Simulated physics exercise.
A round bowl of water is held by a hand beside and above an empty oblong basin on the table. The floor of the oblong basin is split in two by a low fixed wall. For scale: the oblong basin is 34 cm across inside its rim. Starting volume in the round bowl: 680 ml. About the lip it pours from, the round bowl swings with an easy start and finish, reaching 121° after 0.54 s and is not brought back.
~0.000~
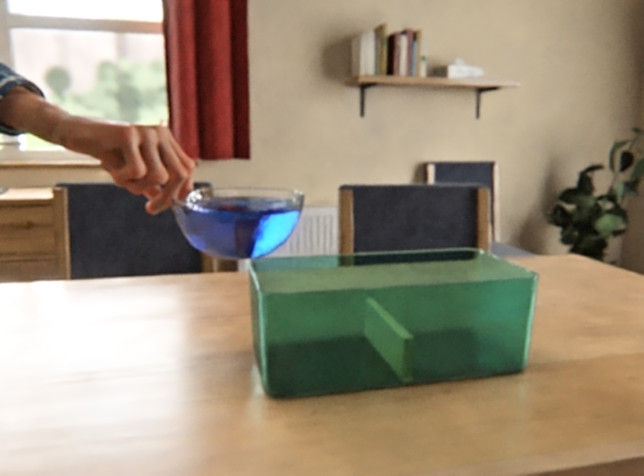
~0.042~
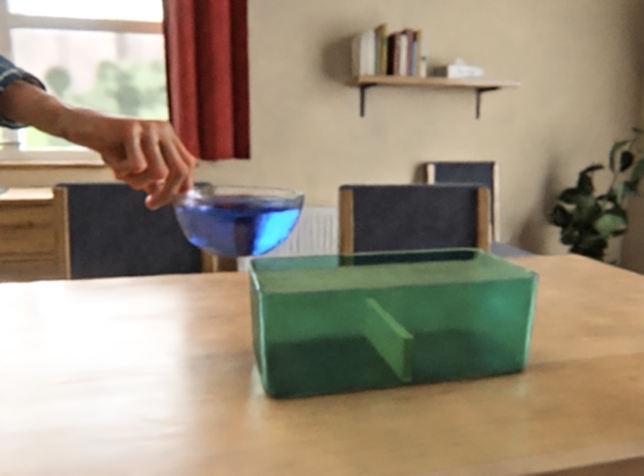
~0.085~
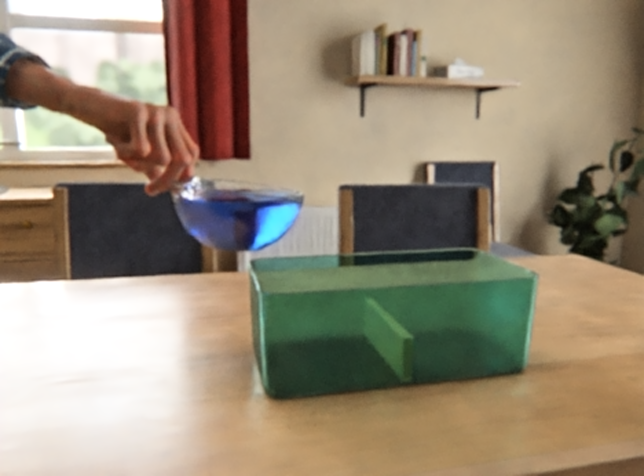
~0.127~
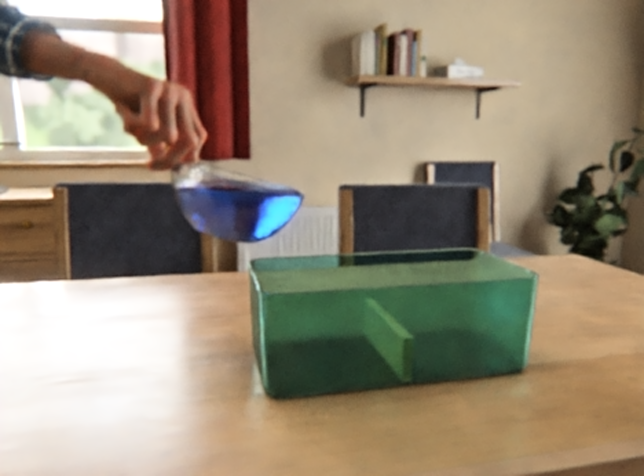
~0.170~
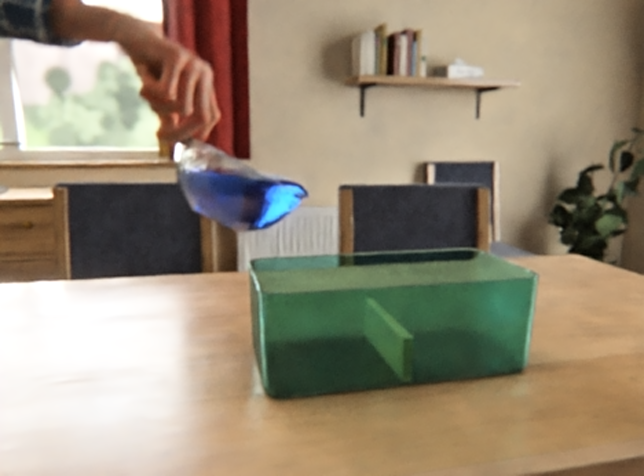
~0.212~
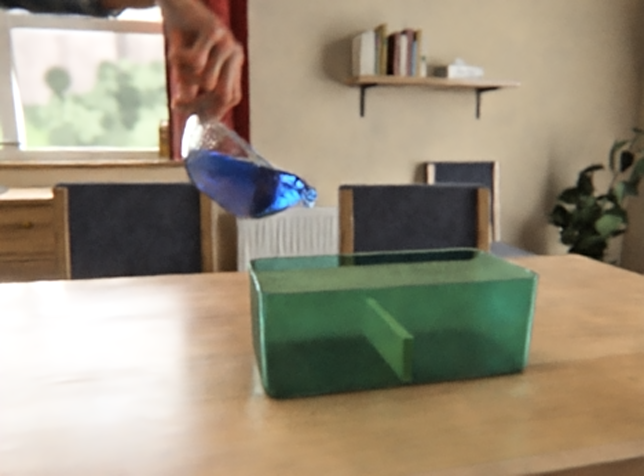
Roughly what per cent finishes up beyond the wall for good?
Roughly 47 per cent.
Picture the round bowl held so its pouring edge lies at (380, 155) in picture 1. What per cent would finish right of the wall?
It would then come to around 65 percent.
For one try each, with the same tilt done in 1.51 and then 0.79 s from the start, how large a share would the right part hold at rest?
Try 1: Approx. 25 %; try 2: Approx. 55 %.
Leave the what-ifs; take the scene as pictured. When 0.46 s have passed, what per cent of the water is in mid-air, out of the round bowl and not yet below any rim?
Some 64 % is the figure.
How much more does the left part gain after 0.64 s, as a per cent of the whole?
Around 7 per cent.
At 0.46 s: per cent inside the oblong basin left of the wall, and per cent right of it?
Around 26 on the left and around 1 on the right.
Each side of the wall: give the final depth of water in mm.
Some 14 mm on the left and 12 mm on the right.
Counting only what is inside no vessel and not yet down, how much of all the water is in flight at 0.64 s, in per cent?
In-air share: About 1 %.
Then, 0.46 s in, the tilt is 115° and 9 per cent is still to pour, 26 is left of the wall and 1 right of it.
Then, 0.64 s in, the tilt is 121° and 0 per cent is still to pour, 44 is left of the wall and 56 right of it.
Then, 0.83 s in, the tilt is 121° and 0 per cent is still to pour, 46 is left of the wall and 40 right of it.
Then, 1.04 s in, the tilt is 121° and 0 per cent is still to pour, 50 is left of the wall and 47 right of it.
Finally, 50 per cent lies left of the wall, 47 right of it and 3 outside.
